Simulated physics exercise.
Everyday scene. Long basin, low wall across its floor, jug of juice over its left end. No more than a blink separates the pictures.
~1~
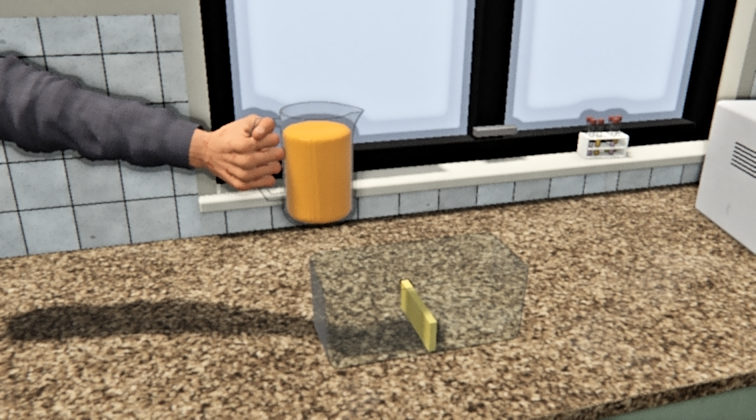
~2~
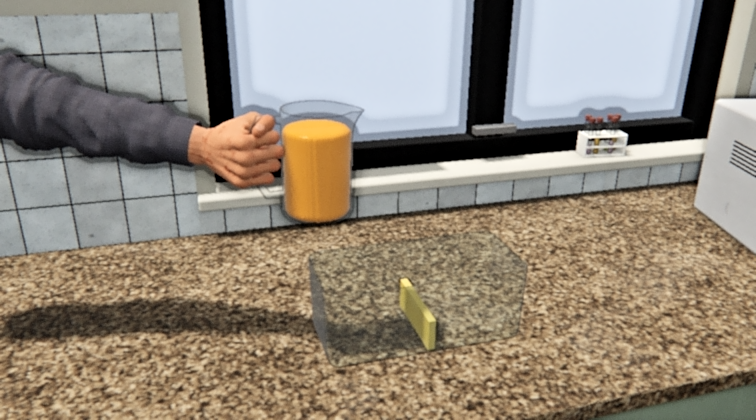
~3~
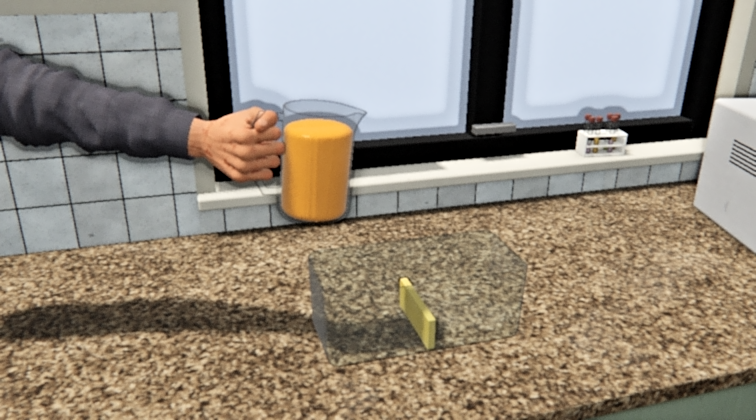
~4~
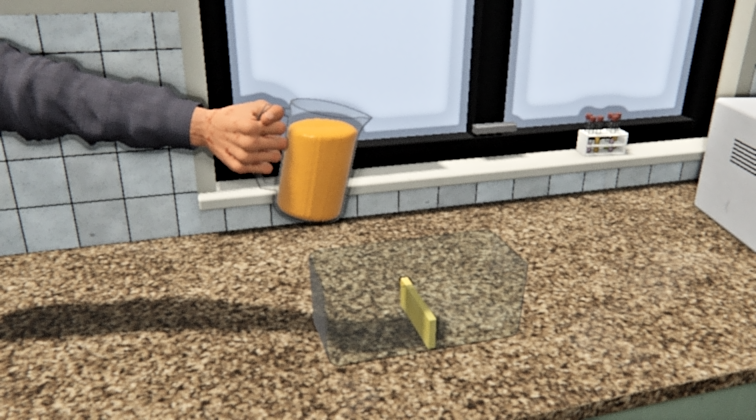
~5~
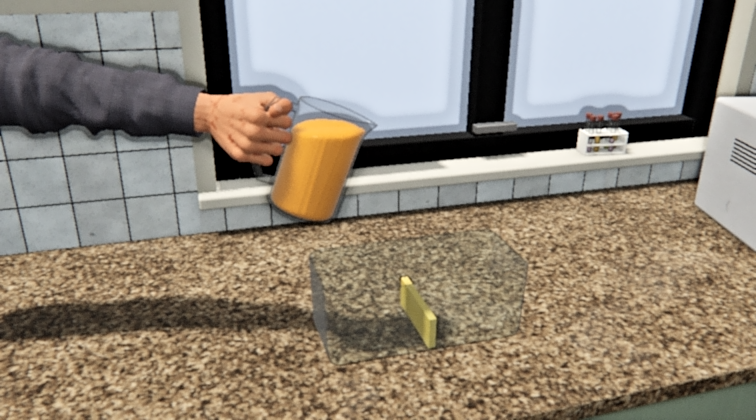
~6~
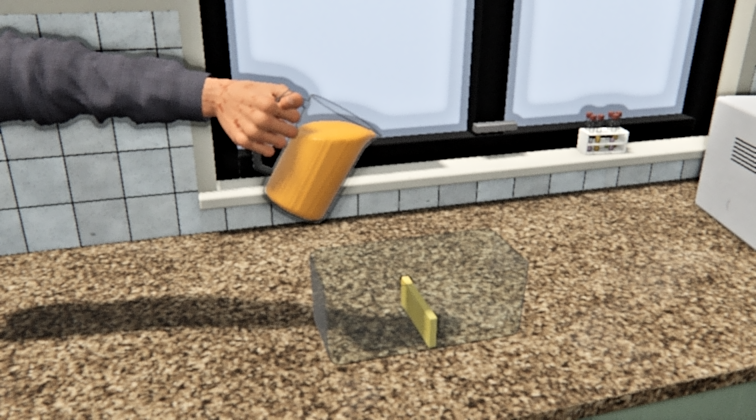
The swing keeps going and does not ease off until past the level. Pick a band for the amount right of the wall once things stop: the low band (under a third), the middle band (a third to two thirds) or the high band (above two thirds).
The high band.
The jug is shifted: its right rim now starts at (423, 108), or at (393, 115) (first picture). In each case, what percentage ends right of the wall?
About 80 per cent, then about 95 per cent.
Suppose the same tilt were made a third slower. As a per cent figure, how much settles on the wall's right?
About 80 %.
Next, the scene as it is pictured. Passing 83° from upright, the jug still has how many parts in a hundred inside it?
Near 80 %.
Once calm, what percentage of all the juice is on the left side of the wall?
Near 20 in a hundred.
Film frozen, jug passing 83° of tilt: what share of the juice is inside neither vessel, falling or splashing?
Airborne fraction: Approx. 15 %.
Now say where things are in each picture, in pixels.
The first picture shows tilt 0°; pouring edge (364, 109); surface from (283, 132) to (349, 127); the long basin's rim runs from (317, 277) to (511, 251); the wall's top is at (418, 301).
The second picture shows tilt 1°; pouring edge (364, 108); surface from (283, 130) to (349, 126).
The third picture shows tilt 5°; pouring edge (367, 111); surface from (284, 128) to (351, 127).
The fourth picture shows tilt 12°; pouring edge (372, 116); surface from (288, 130) to (357, 126).
The fifth picture shows tilt 20°; pouring edge (378, 124); surface from (285, 149) to (364, 127).
The sixth picture shows tilt 30°; pouring edge (382, 134); surface from (283, 155) to (374, 130).
A moment on, the jug is tipped on its side and 79 per cent is still to pour, 0 is left of the wall and 4 right of it.
Next, the jug is tipped on its side and 39 per cent is still to pour, 4 is left of the wall and 33 right of it.
Then the jug is tipped on its side and 14 per cent is still to pour, 5 is left of the wall and 71 right of it.
Later the jug is tipped on its side and 4 per cent is still to pour, 11 is left of the wall and 81 right of it.
Finally, 18 per cent lies left of the wall, 81 right of it and 1 outside.
